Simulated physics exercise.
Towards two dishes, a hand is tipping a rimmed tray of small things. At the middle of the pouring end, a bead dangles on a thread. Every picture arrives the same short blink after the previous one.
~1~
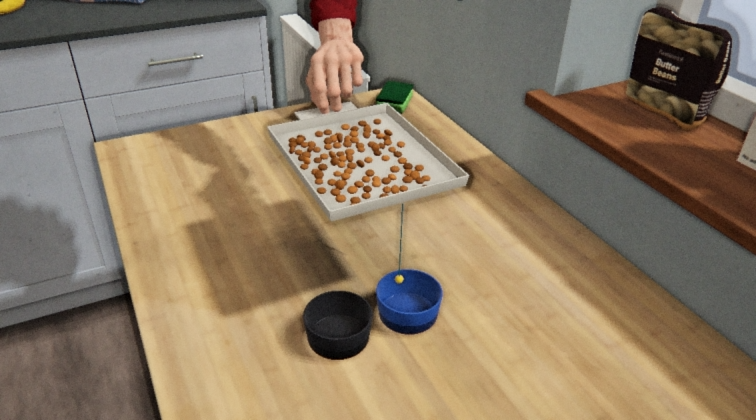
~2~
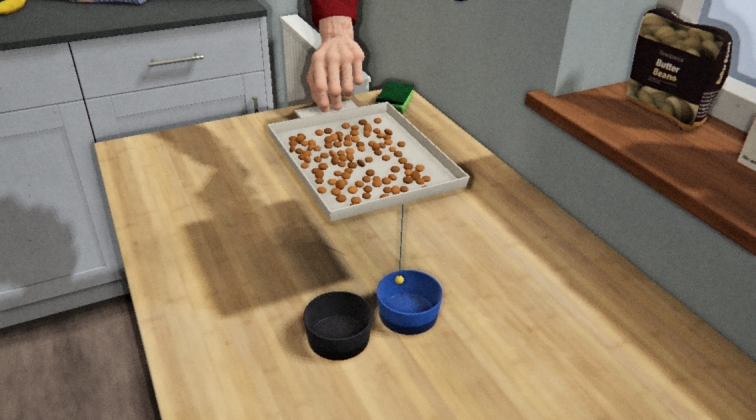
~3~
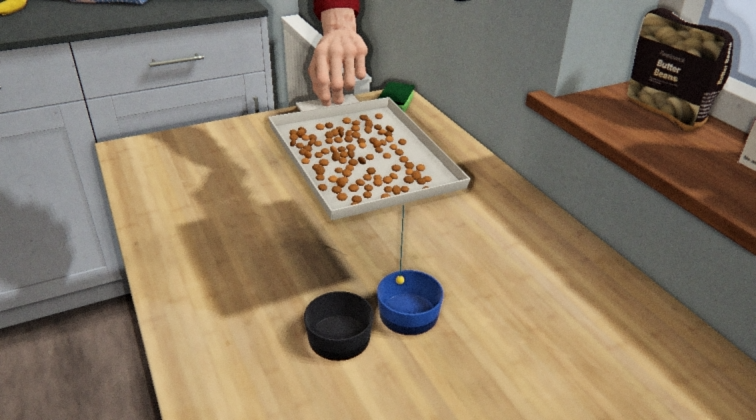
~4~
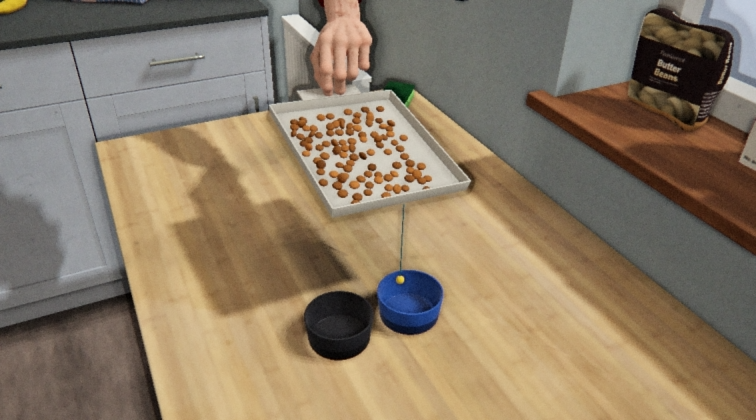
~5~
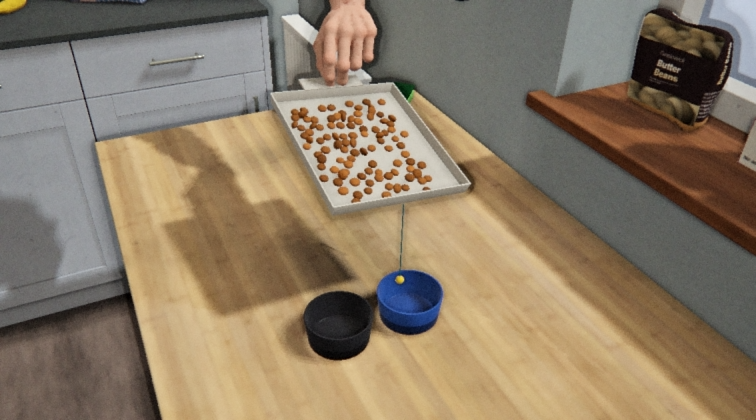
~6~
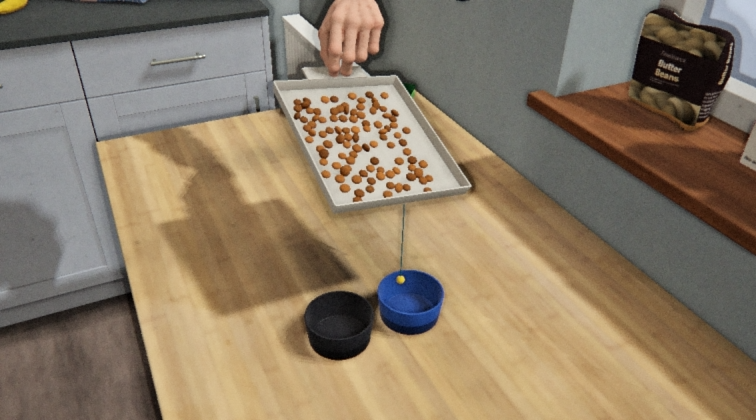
In a kitchen seen from above at an angle, a light wooden counter stretches between grey cabinets and a windowsill holding a dark bag. A hand grips a pale rimmed tray of small orange-brown pieces, above a black dish at left and a blue dish at right, a yellow bead hanging beneath. The hand gradually raises the tray's far end, tilting it towards the dishes, while the camera stays still.
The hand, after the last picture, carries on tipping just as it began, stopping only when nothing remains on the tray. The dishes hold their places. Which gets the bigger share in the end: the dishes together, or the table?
The table gets the bigger share.
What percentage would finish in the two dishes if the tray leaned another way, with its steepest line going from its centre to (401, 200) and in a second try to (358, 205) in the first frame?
About 30 % and about 90 %.
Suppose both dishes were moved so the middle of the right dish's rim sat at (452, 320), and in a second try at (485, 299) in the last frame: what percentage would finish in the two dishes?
The first position comes out at 20 per cent, the other at 20 per cent.
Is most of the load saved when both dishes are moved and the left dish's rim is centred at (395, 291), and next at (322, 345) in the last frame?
Try 1: A majority of it. Try 2: A minority of it.
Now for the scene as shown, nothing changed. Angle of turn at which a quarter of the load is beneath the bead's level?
A tilt of roughly 85°.
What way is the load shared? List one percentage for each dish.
Left 0 per cent, right 20 per cent.
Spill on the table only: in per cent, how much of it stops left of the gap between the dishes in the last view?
Left portion: Around 0 %.
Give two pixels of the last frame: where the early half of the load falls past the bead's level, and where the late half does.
About (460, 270), and after that about (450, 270).
Shortly afterwards, tray tipped steeply; all but a few on the tray; a little in the air.
Next, tray tipped past a quarter turn; near a quarter on the tray; a little in the right dish; near half outside both; near a quarter in the air.
Some moments later, tray tipped past a quarter turn; near a quarter in the right dish; the bulk outside both.
In the end, tray tipped past a quarter turn; none at all in the left dish; near a quarter in the right dish; the bulk outside both.
